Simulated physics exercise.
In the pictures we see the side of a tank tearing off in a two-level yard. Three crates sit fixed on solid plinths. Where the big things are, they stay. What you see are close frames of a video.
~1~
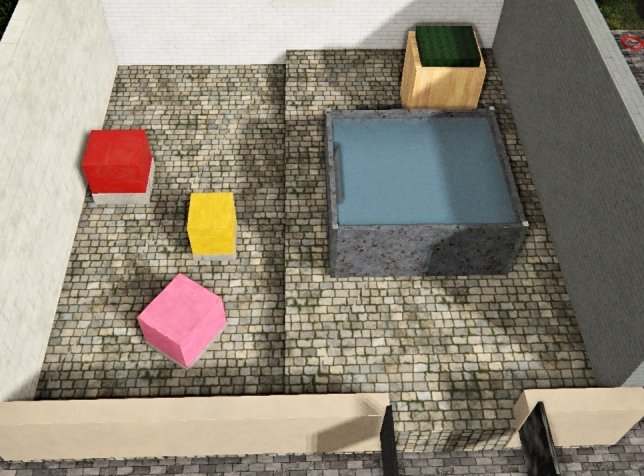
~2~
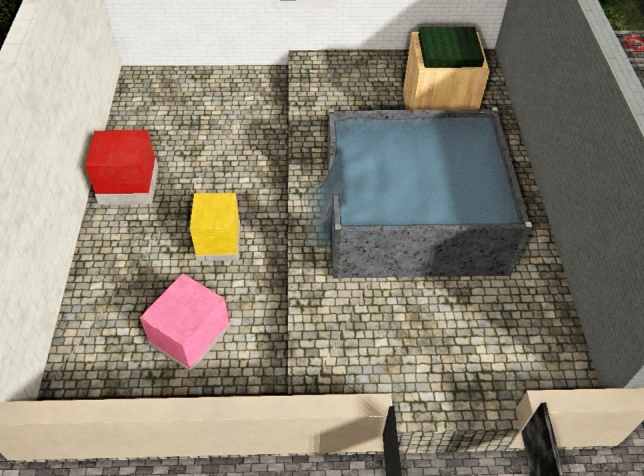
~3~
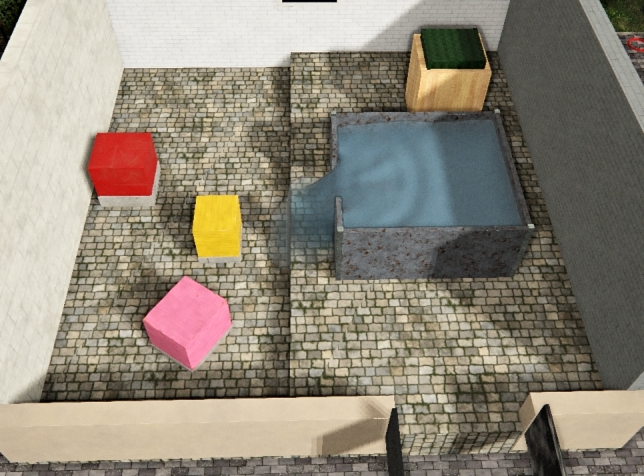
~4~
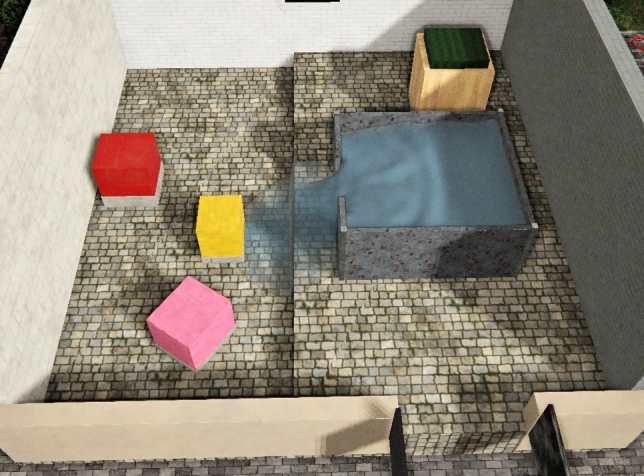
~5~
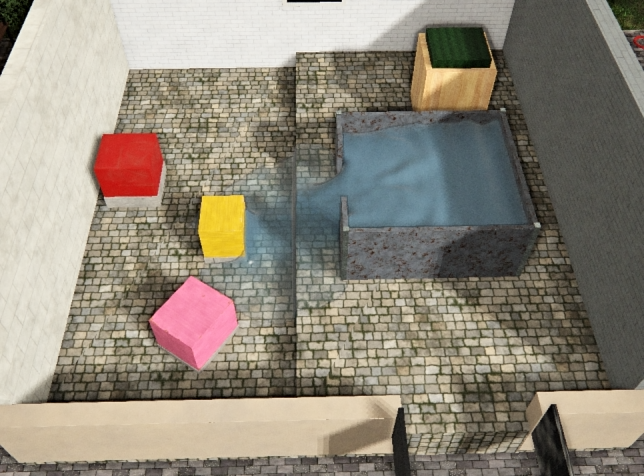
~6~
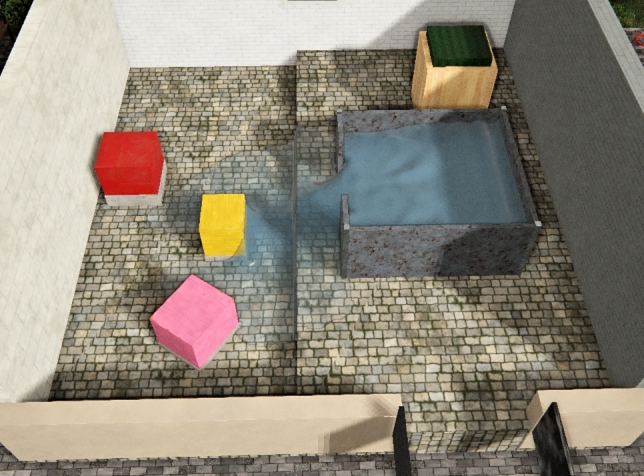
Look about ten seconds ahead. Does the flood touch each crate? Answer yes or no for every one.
Red crate: Yes; pink crate: Yes; yellow crate: Yes.
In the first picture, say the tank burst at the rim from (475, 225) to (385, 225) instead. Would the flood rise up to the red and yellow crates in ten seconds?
The red crate is not reached; the yellow crate is not reached.
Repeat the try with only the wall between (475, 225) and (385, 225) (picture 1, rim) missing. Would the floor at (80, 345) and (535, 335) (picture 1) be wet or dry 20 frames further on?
Well, the first one's sitting in a puddle and the next one's sitting in a puddle.
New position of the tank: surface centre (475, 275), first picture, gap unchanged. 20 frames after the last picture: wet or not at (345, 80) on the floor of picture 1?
Verdict on that spot: Untouched.
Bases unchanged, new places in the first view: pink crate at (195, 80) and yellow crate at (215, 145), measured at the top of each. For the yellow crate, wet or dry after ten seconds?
Result - the yellow crate is overtopped.
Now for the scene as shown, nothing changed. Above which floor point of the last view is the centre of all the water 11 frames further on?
Near (315, 209).
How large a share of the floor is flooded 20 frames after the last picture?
It comes to 50 per cent.
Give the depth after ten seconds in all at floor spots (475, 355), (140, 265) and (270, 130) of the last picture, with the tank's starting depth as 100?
I'd say close to 0, 25 and 12 percent.
A moment on, water covers 30 % of the floor; the red crate water round its plinth, the pink crate water round its plinth, the yellow crate water round its plinth.
Next, water covers 45 % of the floor; the red crate water round its plinth, the pink crate water round its plinth, the yellow crate water round its plinth.
Then, water covers 50 % of the floor; the red crate water round its plinth, the pink crate water round its plinth, the yellow crate water round its plinth.
Later, water covers 50 % of the floor; the red crate water round its plinth, the pink crate water round its plinth, the yellow crate water round its plinth.
In the end, water covers 50 % of the floor; the red crate was topped, the pink crate was topped, the yellow crate was topped.
